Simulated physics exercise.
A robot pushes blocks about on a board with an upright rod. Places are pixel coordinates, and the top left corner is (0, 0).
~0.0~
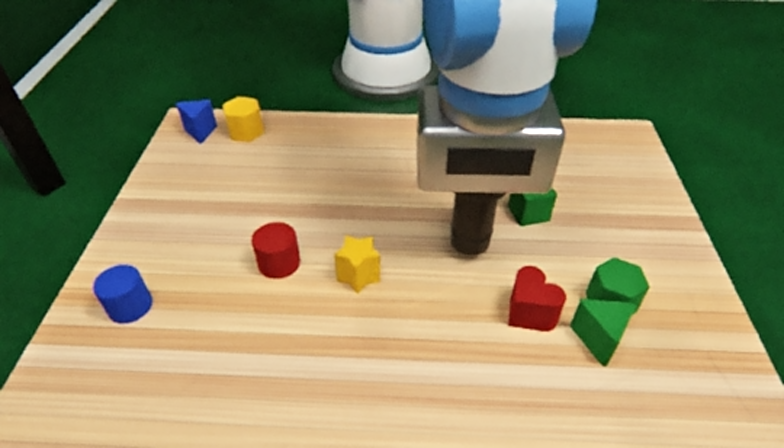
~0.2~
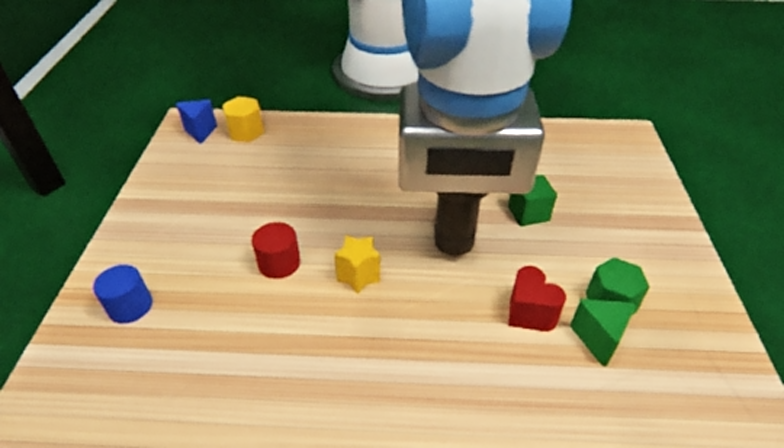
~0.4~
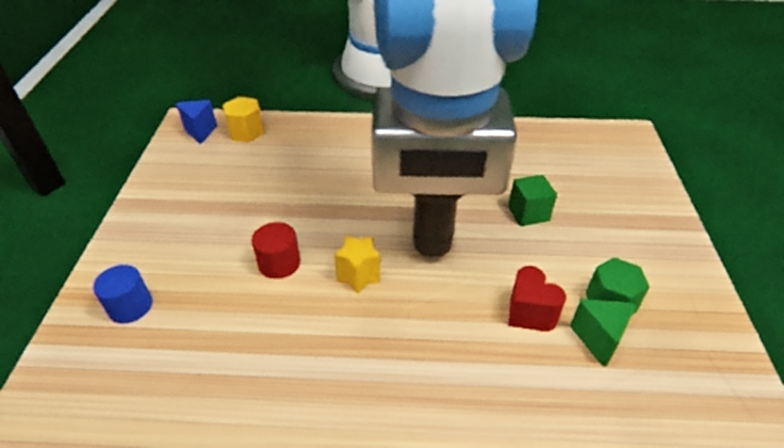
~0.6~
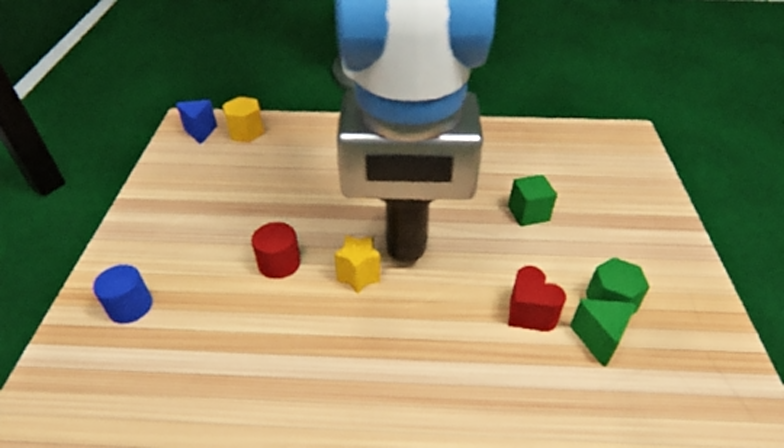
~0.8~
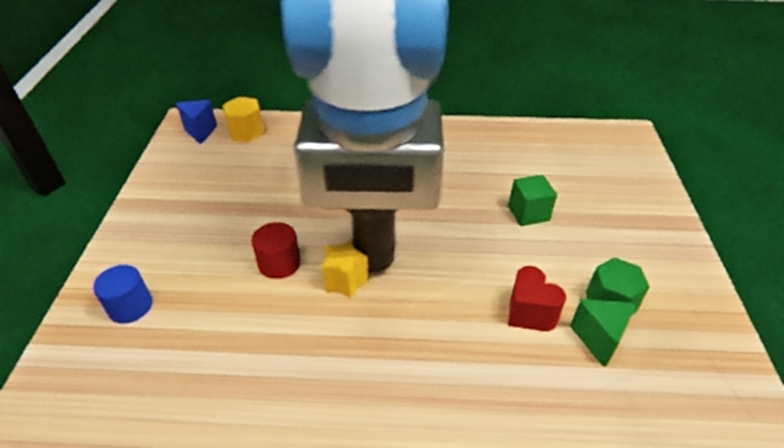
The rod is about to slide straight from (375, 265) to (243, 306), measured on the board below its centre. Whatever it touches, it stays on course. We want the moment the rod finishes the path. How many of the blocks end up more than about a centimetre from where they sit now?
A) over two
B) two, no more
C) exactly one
C.
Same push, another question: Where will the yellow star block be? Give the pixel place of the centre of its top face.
Roughly at (222, 312).
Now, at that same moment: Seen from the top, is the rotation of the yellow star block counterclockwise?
Yes, that is what happens.
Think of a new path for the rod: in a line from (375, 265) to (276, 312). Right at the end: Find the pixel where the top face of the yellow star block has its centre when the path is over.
It sits at (232, 305).
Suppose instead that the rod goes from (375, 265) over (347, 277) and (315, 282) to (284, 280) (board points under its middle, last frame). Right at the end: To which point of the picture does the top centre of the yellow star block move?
Its top centre lands on (267, 283).
The first path, step by step. One third of the way, rod at (331, 270); yellow star block at (297, 271).
Two thirds of the way, rod at (287, 283); red cylinder at (270, 235); yellow star block at (255, 290), turned 20° anticlockwise.
At the end, rod at (240, 298); red cylinder at (270, 235); yellow star block at (222, 312), turned 50° anticlockwise.
